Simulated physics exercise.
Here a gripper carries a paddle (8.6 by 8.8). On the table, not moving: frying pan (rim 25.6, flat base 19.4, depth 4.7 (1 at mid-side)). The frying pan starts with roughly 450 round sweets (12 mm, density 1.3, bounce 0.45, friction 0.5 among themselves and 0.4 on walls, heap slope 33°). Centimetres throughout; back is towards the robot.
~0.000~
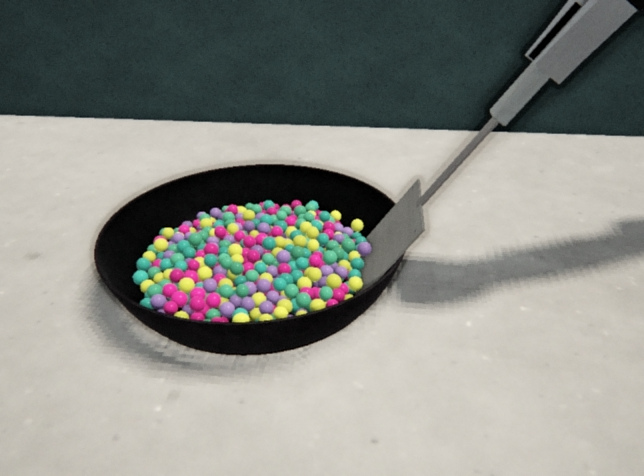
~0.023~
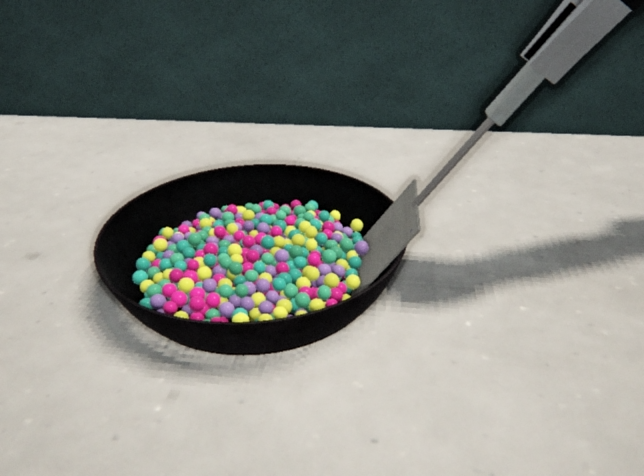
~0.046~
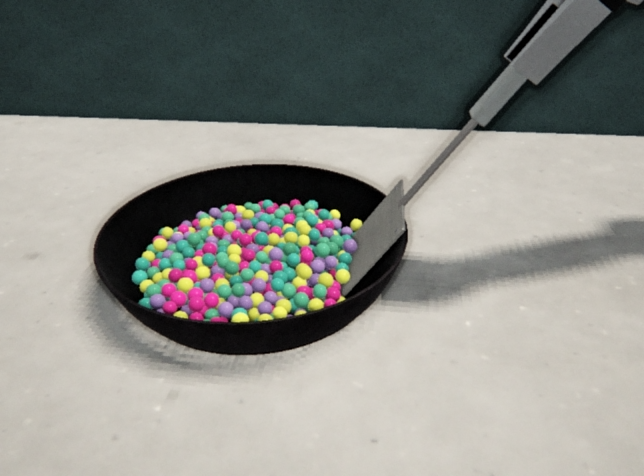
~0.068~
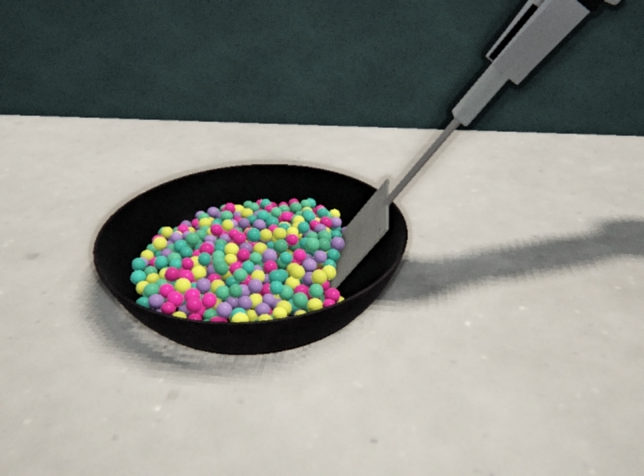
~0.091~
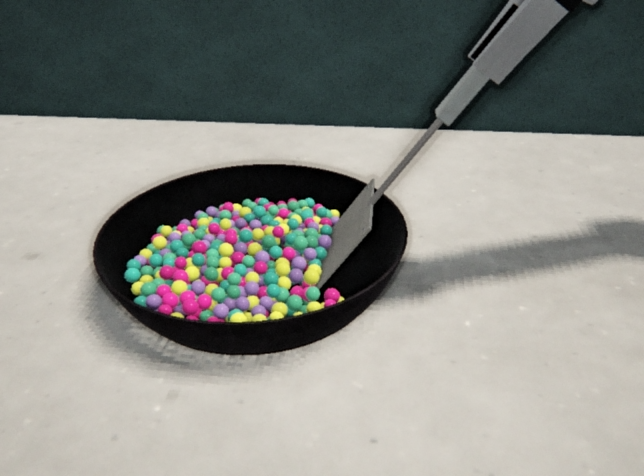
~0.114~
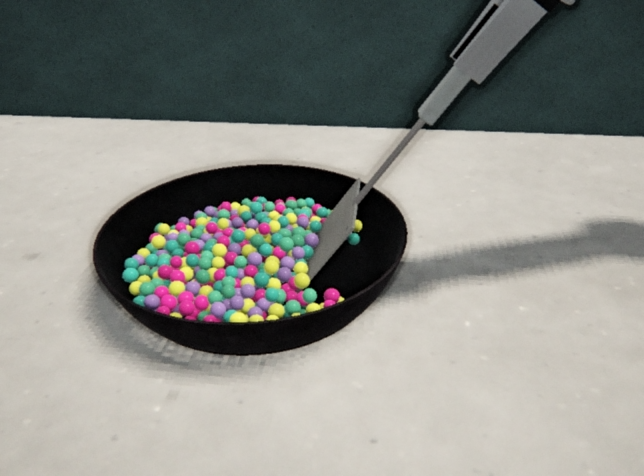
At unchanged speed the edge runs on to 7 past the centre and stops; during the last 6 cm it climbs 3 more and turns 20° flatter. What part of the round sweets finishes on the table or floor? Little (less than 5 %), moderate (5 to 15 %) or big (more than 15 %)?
On the table or floor the share is little, less than 5 %.
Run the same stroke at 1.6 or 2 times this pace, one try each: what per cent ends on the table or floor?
Some 10 and 10 per cent.
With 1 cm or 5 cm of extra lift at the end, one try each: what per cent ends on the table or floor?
About 0 and 5 per cent.
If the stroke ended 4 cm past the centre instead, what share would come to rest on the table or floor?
It would be near 0 per cent.
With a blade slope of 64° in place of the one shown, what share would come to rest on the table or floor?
In that case some 0 per cent.
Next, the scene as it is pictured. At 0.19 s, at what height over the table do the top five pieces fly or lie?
About 5 cm.
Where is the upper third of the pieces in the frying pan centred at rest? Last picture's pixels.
Near (165, 231).
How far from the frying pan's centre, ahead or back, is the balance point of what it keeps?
Roughly 4.5 cm ahead.
By 0.19 s, sloping 56°, highest piece 5 above the table; 449 in the frying pan.
By 0.26 s, sloping 46°, highest piece 6 above the table; 449 in the frying pan.
By 0.50 s, sloping 36°, highest piece 6 above the table; 446 in the frying pan, 2 on the table or floor, 1 on the blade or in flight.
By 1.55 s, sloping 36°, highest piece 6 above the table; 446 in the frying pan, 3 on the table or floor.
Final count, 446 in the frying pan, 3 on the table or floor. That is 1 % on the table or floor.
